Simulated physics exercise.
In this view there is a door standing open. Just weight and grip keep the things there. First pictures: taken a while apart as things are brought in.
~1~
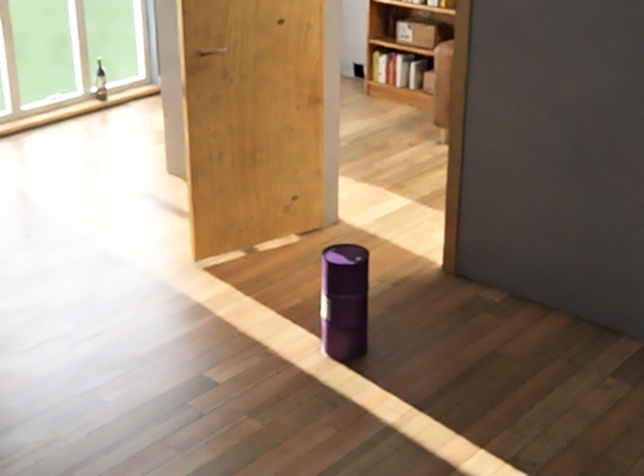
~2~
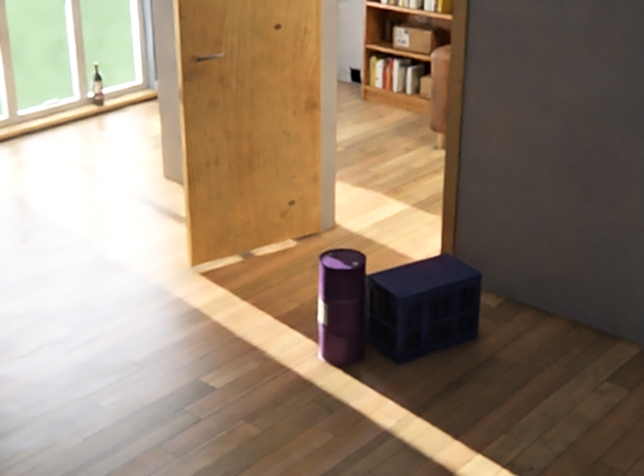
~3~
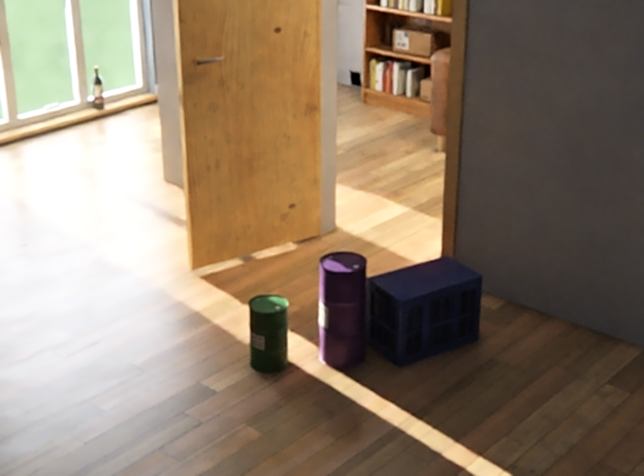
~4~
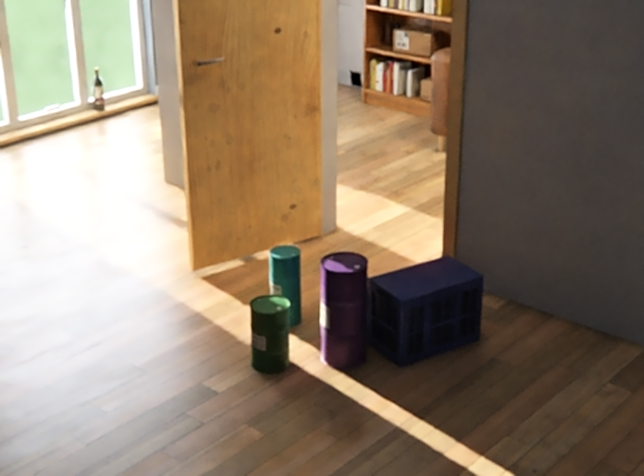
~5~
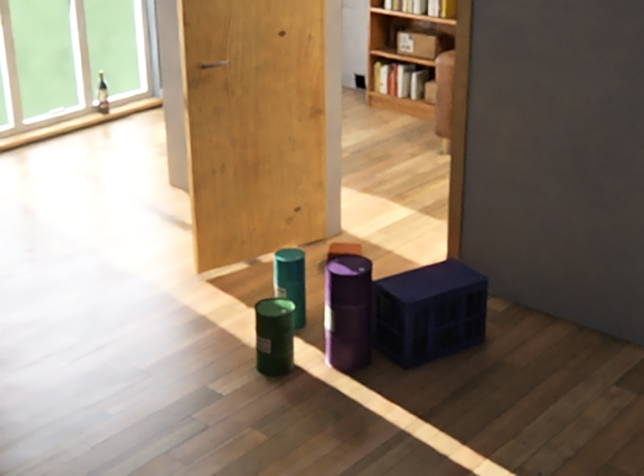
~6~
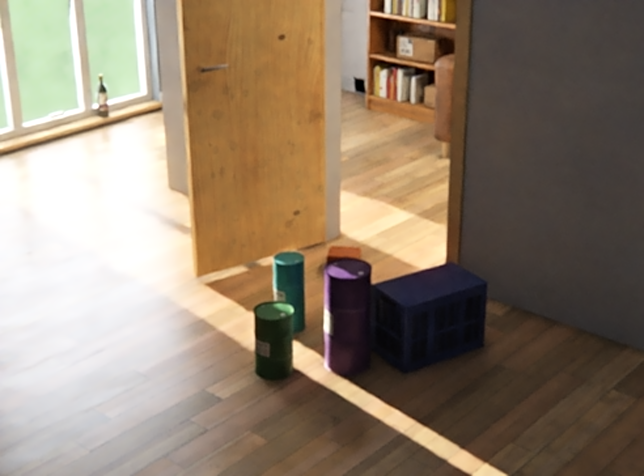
A wooden door stood wide open and still while, around a purple canister on the floor, a blue crate appeared, then a green canister, a turquoise one, and an orange box behind them.
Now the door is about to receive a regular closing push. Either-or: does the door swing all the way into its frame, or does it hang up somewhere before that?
The door swings all the way in.
Then, 0.70 s on from there, open by 81°.
Then, 1.30 s on from there, open by 42°; orange box shifted a little near (352, 259).
Then, 1.60 s on from there, open by 21°; orange box shifted about its own width near (372, 255).
Then, 1.80 s on from there, open by 6°; orange box shifted about its own width near (385, 250).
In the end, open by 0°; moved from the start, orange box; the other 4 unmoved. At the end, from the last picture's camera, orange box near (393, 246).
